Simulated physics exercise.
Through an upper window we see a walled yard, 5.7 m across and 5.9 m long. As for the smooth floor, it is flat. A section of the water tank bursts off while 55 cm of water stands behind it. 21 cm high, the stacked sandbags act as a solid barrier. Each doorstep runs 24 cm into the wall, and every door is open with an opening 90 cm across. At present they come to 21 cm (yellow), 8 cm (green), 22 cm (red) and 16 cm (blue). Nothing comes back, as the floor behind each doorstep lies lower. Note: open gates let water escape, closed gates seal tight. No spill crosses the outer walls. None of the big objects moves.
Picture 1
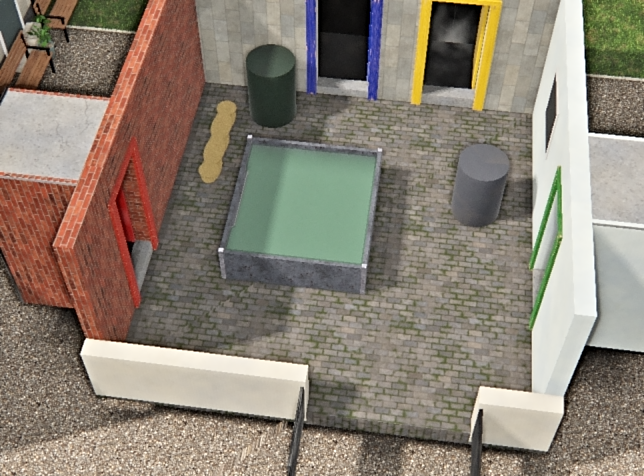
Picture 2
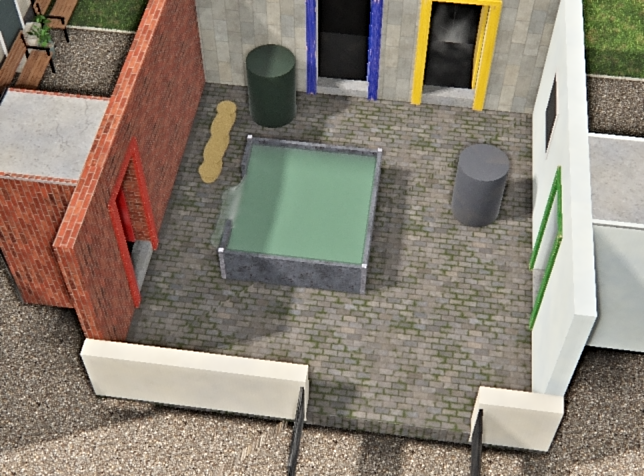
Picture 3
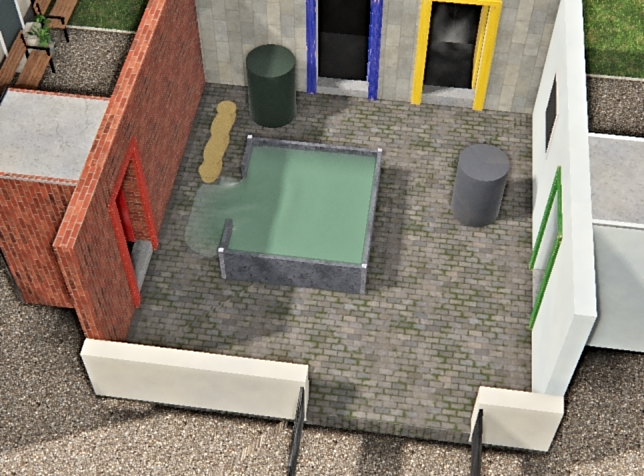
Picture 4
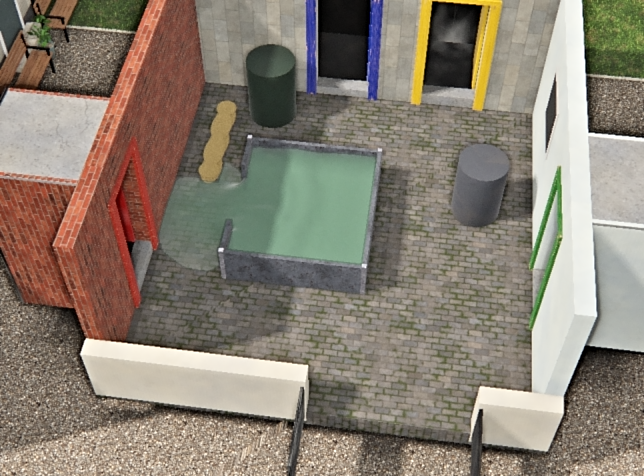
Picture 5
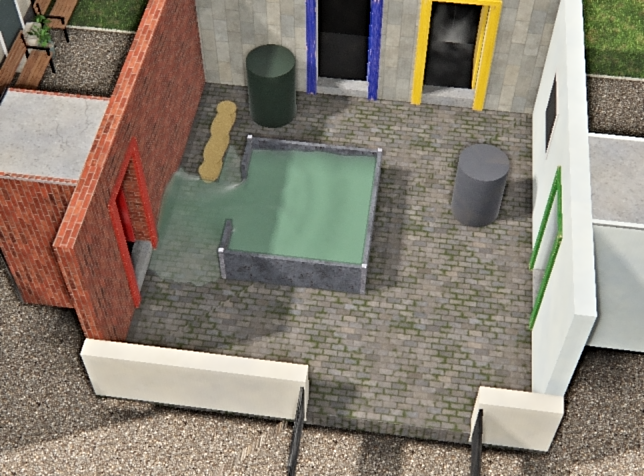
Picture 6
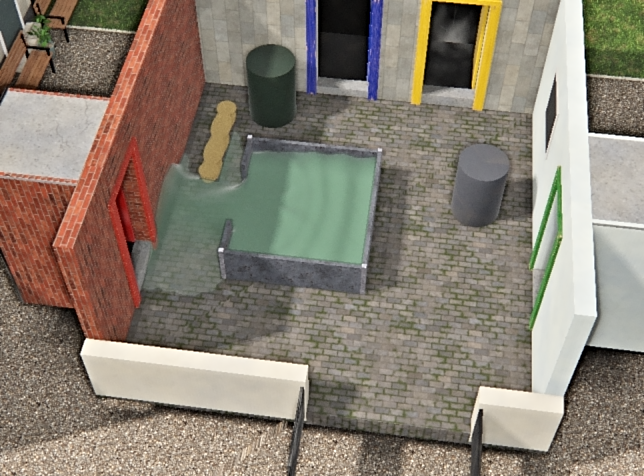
Greenish water pouring through a gap in the left side of a square tank, spreading across paving towards a red-framed doorway.
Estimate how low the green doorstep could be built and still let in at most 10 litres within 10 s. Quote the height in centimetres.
I would say 7.5 cm or so.
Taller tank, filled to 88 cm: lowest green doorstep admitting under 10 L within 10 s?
Roughly 14.0 centimetres.
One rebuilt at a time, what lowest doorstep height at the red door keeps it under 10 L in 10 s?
The red door needs around 18 cm.
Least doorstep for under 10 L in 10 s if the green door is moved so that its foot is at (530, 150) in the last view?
About 8.0 cm.
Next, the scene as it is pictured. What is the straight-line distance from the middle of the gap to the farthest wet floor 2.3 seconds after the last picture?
Roughly 4.0 metres.
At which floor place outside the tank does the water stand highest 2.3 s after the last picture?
Check close to (205, 87).
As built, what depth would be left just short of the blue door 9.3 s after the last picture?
Lab note: Depth approx. 2.0 cm.
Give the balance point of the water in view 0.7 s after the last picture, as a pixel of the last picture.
Roughly (267, 220).
Then, 0.7 s after the last picture water covers 15 % of the floor, deepest (43 cm) near (177, 214); it has not reached the green door.
Then, 2.3 s after the last picture water covers 40 % of the floor, deepest (39 cm) near (205, 87); it has not reached the green door.
Then, 9.3 s after the last picture water covers 95 % of the floor, deepest (12 cm) near (254, 99); 9 cm at the green door, 6 litres in over its 8 cm doorstep.
At the green door as built, the water peaked near 10 cm, 6.9 s after the last picture.
With a doorstep of 6.5 cm, 19 litres would have come in within the 10 s; with 8.5 cm, 3 litres. So under 10 litres takes about 7.5 cm.
